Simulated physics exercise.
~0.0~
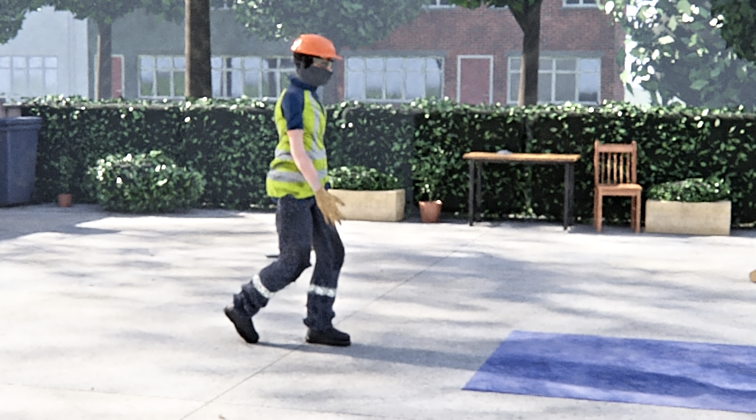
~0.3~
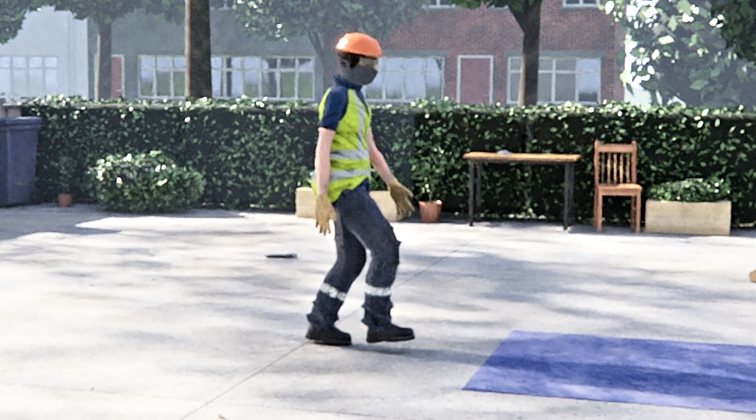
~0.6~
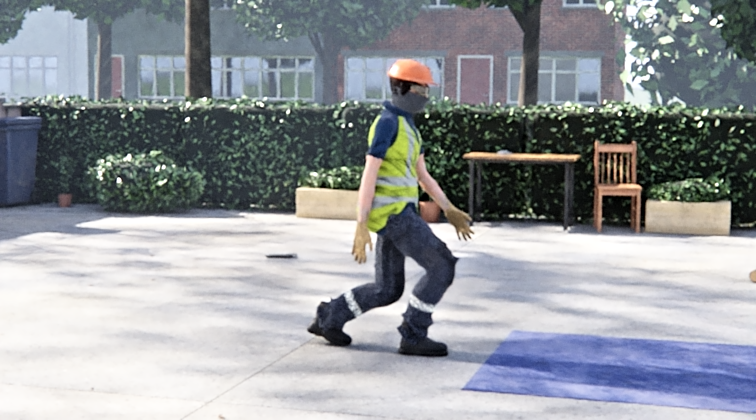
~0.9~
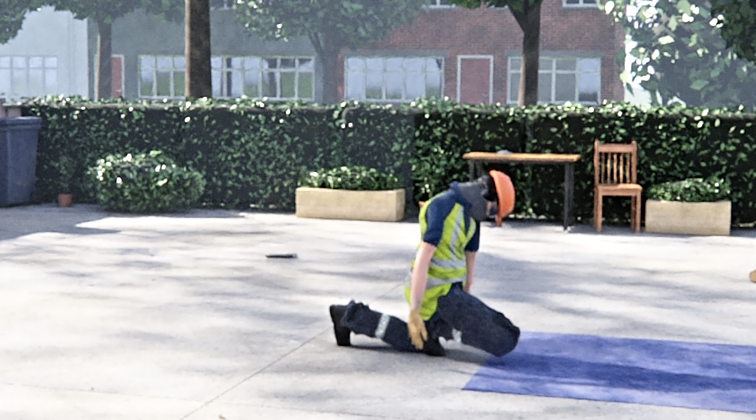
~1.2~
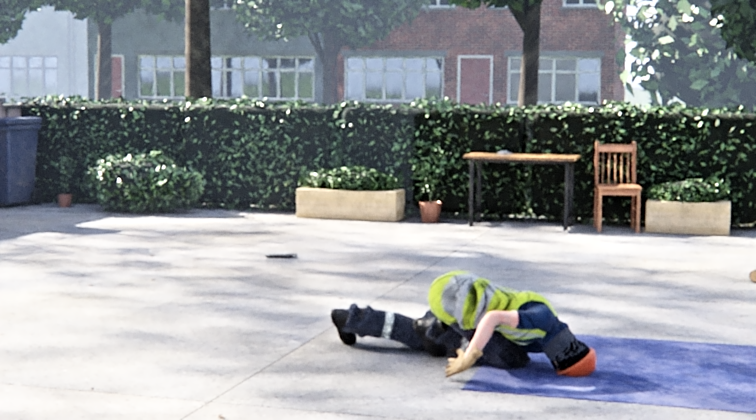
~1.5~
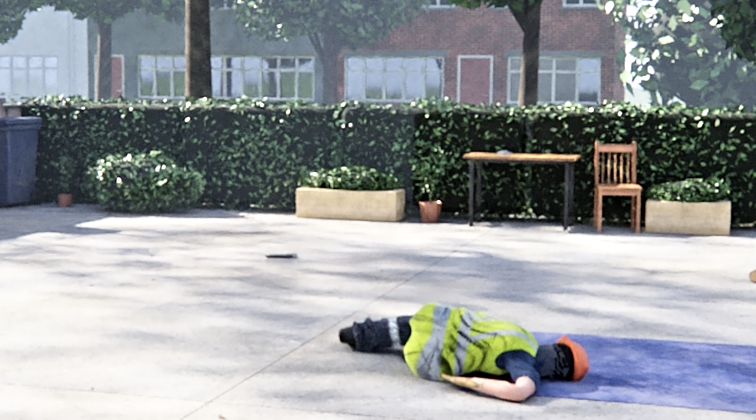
In a paved yard, a helmeted worker walks right, crumples, and lies head on blue mat.
